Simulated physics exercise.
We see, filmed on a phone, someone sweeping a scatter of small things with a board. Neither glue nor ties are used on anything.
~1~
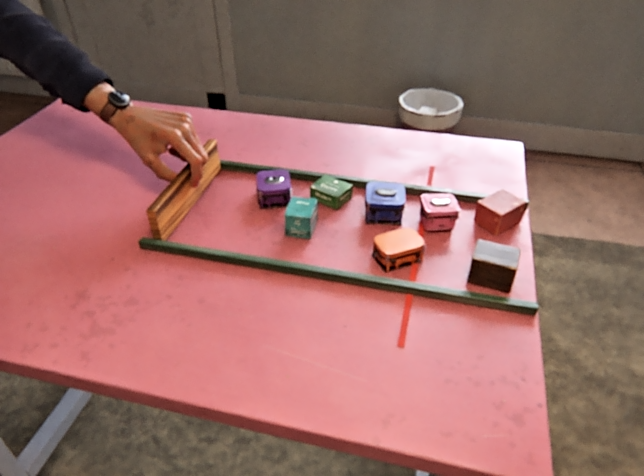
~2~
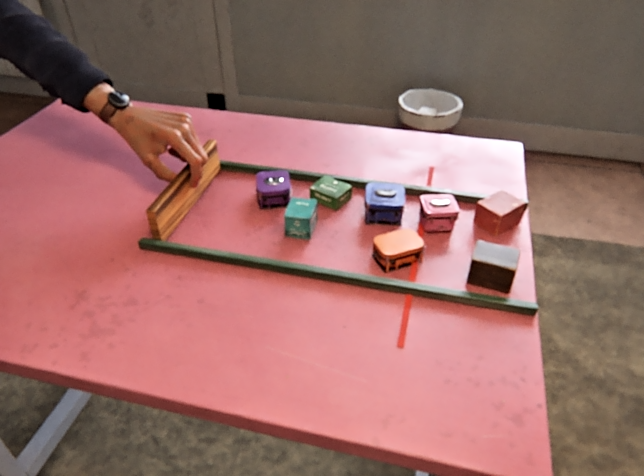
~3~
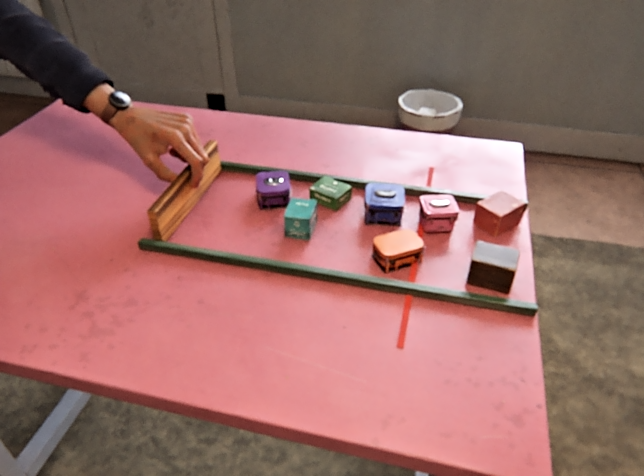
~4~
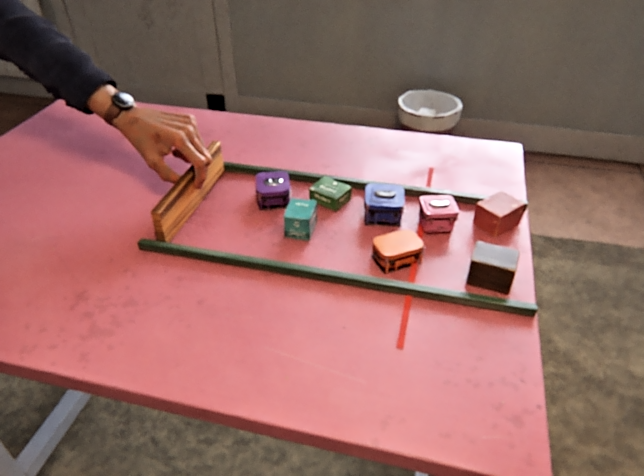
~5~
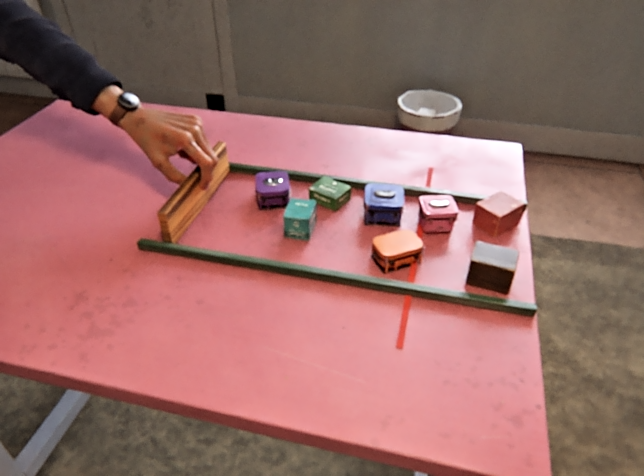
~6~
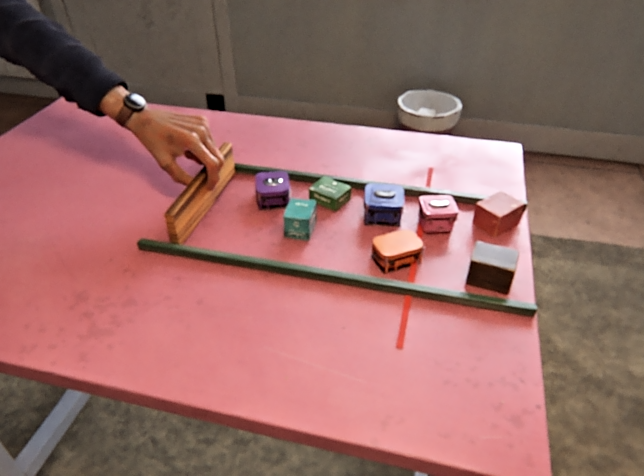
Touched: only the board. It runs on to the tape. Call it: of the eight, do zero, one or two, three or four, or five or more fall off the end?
Zero fall off.
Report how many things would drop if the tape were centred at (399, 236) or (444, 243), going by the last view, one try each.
First try 0, second try 1.
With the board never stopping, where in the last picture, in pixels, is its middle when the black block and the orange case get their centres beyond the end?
Roughly (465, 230); roughly (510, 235).
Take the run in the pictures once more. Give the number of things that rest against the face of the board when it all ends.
The answer is 3.
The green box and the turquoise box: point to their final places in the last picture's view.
The green box settles near (474, 208); as for the turquoise box, near (433, 236).
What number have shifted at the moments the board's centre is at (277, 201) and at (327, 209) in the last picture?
First 2 and then 5.
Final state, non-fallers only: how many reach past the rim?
The total here is 1.
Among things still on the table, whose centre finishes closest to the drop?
Red block.
A little later, none off yet; red block at rest near (498, 213); black block at rest near (492, 267); pink case at rest near (437, 214).
Next, none off yet; red block at rest near (499, 213); black block at rest near (492, 267); pink case shifted about its own width near (476, 229).
When it is over, the number that fall off is zero.
